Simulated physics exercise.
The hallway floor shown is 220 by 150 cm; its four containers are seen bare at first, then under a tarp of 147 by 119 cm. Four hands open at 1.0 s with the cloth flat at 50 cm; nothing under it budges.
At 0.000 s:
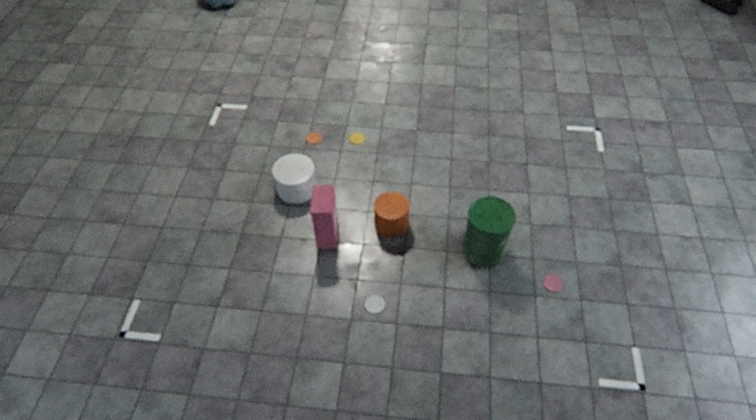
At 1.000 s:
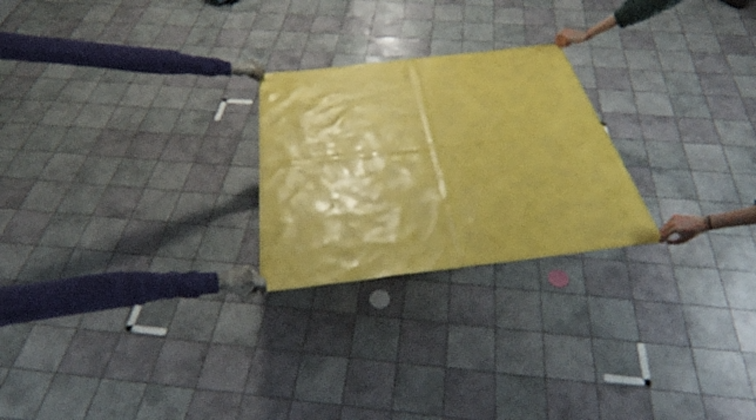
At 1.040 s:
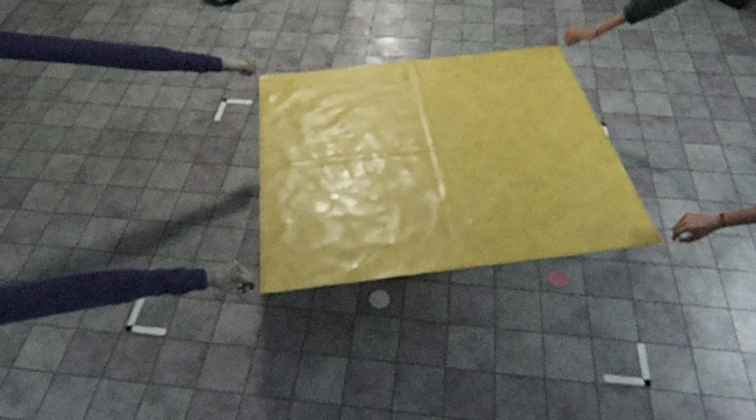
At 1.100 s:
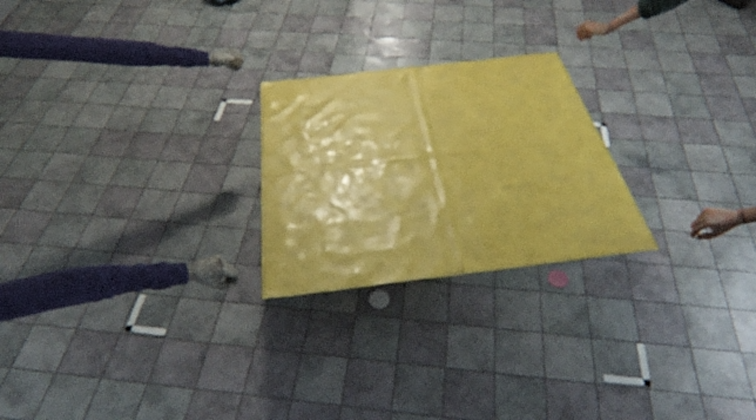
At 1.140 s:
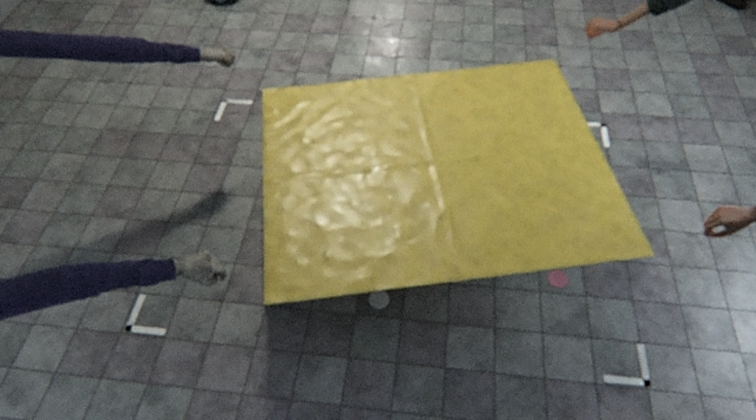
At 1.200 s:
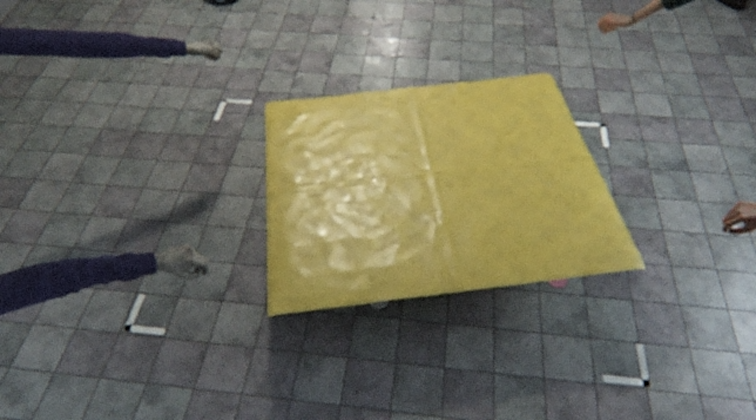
A yellow sheet, held flat by four hands, two purple-sleeved arms on the left and two hands on the right, is released and sinks slightly, staying spread out as the hands draw back. Seen from above at a fixed angle, the setting is a grey tiled floor with white corner marks. Before the sheet covers them, a white tub, pink carton, orange tub and green bin stand left to right among small coloured discs.
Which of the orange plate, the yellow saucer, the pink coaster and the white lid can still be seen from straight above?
In order: The orange plate remains in the open; the yellow saucer remains in the open; the pink coaster ends under the cloth; the white lid vanishes under it.
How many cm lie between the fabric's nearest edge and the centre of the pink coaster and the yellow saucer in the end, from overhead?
Roughly 6 cm, 16 cm.
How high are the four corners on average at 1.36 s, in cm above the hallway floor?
About 0 cm.
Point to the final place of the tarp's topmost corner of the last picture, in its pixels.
Around (541, 136).
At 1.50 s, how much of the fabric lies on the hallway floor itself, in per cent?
About 25 %.
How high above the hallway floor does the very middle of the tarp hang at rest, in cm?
About 22 cm.
By 1.4 s, 0 % of it is down, spanning 156 by 136 cm, above pink coaster, white lid.
By 1.5 s, 25 % of it is down, spanning 152 by 127 cm, above pink coaster, white lid.
By 1.7 s, 25 % of it is down, spanning 150 by 125 cm, above pink coaster, white lid.
By 1.8 s, 30 % of it is down, spanning 150 by 123 cm, above pink coaster, white lid.
By 3.3 s, 30 % of it is down, spanning 148 by 122 cm, above pink coaster, white lid.
